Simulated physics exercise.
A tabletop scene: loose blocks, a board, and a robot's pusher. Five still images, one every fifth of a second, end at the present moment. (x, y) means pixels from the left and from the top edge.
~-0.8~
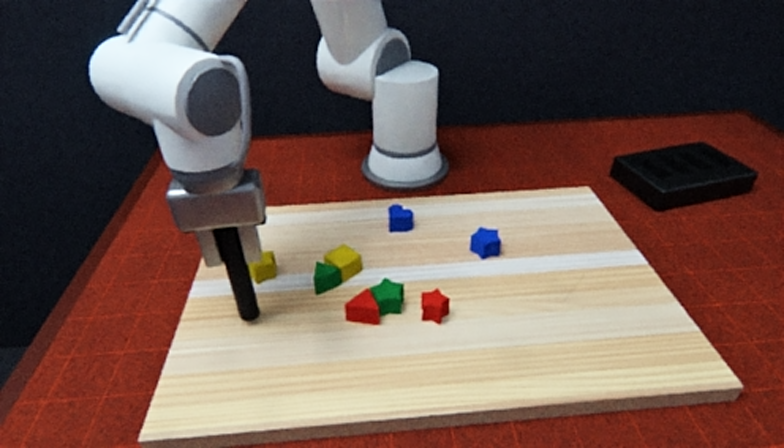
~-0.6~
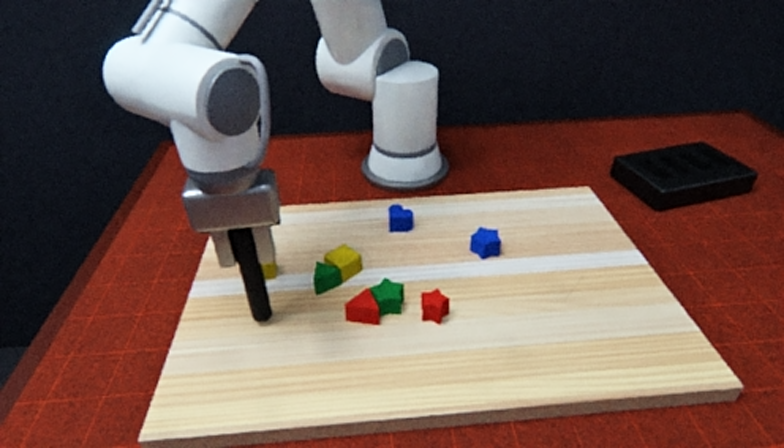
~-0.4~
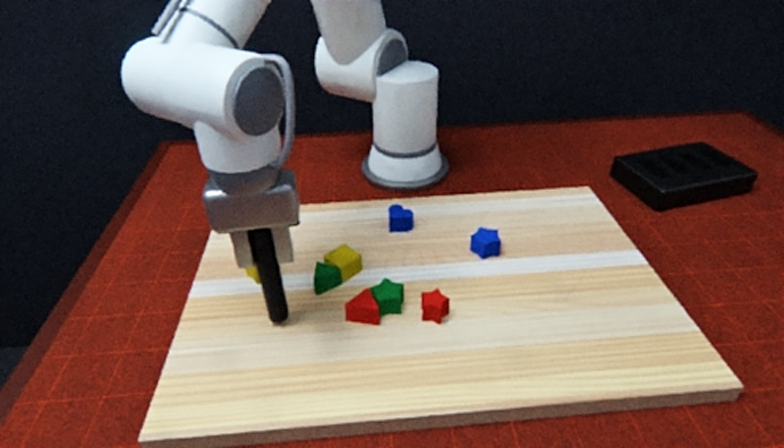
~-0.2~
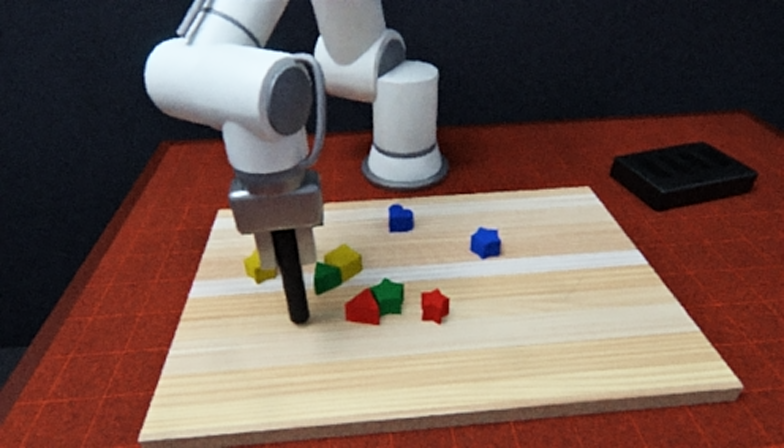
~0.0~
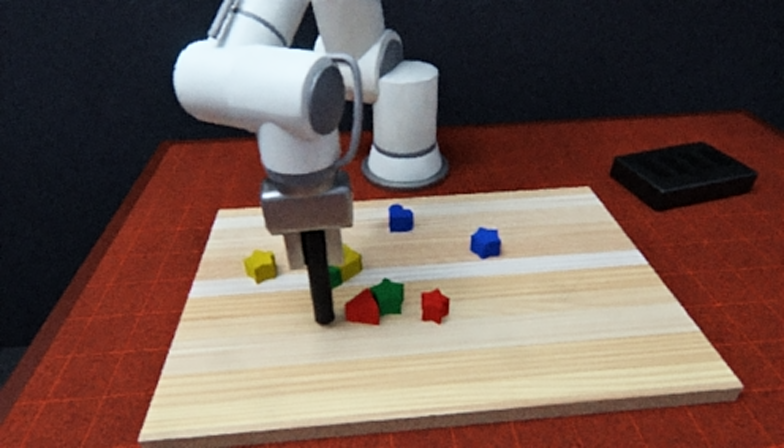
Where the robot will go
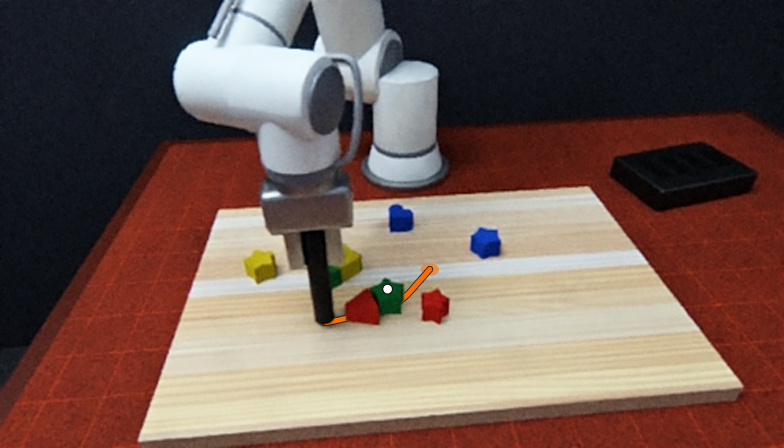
The clip shows a robot arm holding a black pusher over a wooden board scattered with red, green, yellow and blue blocks. The arm moves the pusher steadily right, close to the red triangle, while the blocks stay still.
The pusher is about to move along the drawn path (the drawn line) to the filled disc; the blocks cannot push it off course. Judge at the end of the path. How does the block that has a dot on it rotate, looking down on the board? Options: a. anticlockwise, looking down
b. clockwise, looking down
Answer: B.
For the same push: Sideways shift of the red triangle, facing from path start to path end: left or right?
Gets pushed right.
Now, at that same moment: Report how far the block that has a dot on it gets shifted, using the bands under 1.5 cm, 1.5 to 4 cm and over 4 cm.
The block winds up beyond 4 cm from where it is now.
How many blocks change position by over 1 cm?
Two blocks, no more.
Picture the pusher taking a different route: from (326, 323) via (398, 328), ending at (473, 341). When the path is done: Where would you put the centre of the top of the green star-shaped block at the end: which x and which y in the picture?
It ends at (411, 275).
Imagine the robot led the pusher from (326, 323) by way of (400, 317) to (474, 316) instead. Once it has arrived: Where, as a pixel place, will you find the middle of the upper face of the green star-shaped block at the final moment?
Most likely (417, 273).
The drawn path runs from (326, 323) by way of (371, 313) and (408, 294) to (430, 269); the dot is on the green star-shaped block.
What follows on the original path. One third of the way, pusher (372, 307); red triangle (390, 303), turned 30° anticlockwise; green star-shaped block (399, 285), turned 30° anticlockwise.
Two thirds of the way, pusher (408, 289); red triangle (402, 304); green star-shaped block (431, 273).
At the end, pusher (430, 264); red triangle (402, 304); green star-shaped block (445, 267), turned 65° clockwise; red star-shaped block not moved.
